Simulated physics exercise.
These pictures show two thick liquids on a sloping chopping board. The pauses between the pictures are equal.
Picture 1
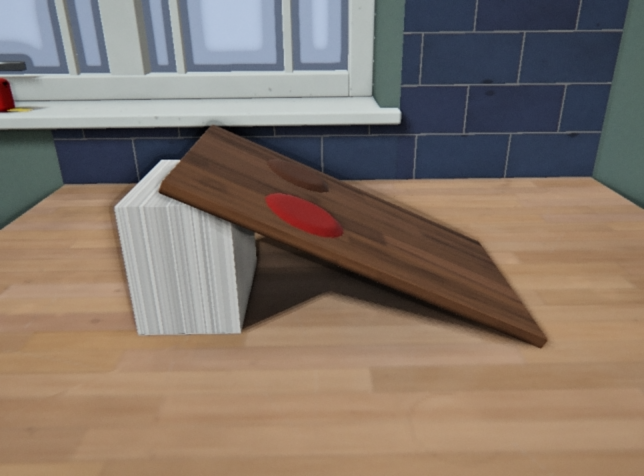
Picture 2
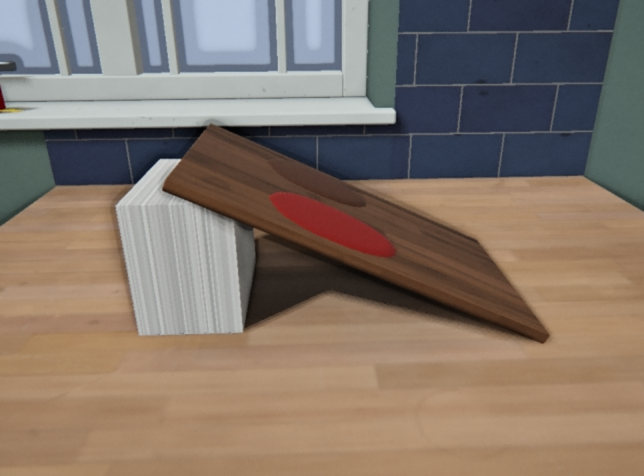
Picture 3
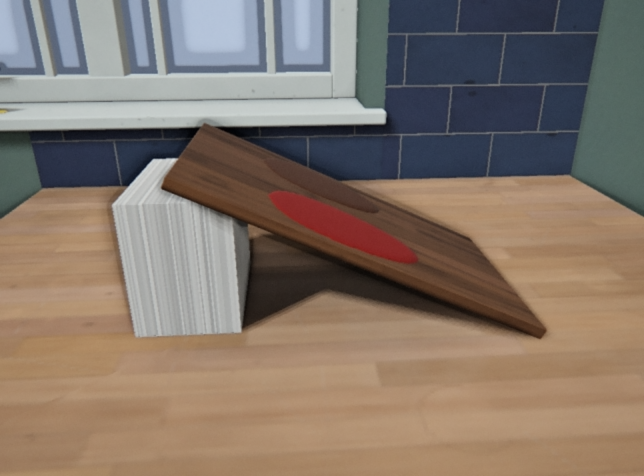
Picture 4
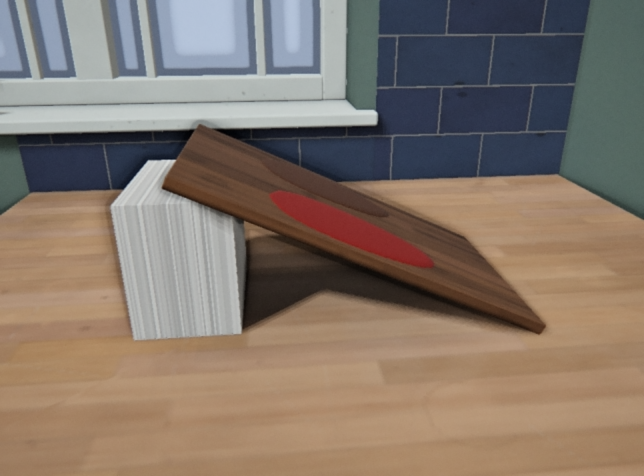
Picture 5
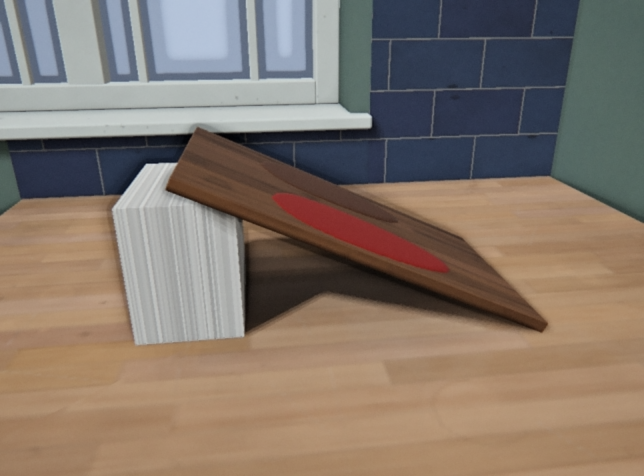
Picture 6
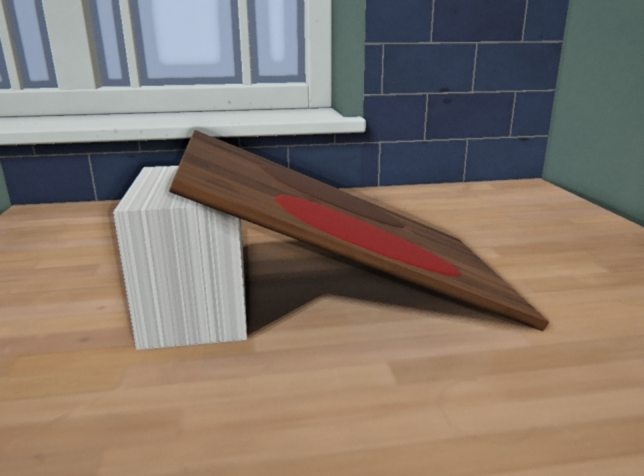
A red liquid and a brown liquid spread slowly down a sloping wooden board.
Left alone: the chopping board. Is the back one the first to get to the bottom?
No.
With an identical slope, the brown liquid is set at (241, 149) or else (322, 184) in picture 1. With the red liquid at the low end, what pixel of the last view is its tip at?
On the first go it would be around (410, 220), and on the second go around (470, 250).
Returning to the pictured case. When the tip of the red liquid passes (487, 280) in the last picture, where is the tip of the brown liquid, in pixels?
The leading point is at about (425, 232).
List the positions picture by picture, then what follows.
The first frame shows tip of the red liquid half way down; tip of the brown liquid (320, 183) half way down.
The second frame shows tip of the red liquid (388, 245) half way down; tip of the brown liquid half way down.
The third frame shows tip of the red liquid three quarters of the way down; tip of the brown liquid (371, 205) half way down.
The fourth frame shows tip of the red liquid (427, 257) three quarters of the way down; tip of the brown liquid three quarters of the way down.
The fifth frame shows tip of the red liquid three quarters of the way down; tip of the brown liquid (390, 216) three quarters of the way down.
The sixth frame shows tip of the red liquid (451, 266) three quarters of the way down; tip of the brown liquid three quarters of the way down.
Next, the red liquid is close to the edge; the brown liquid is three quarters of the way down.
Finally, the red liquid is at the low edge; the brown liquid is close to the edge.
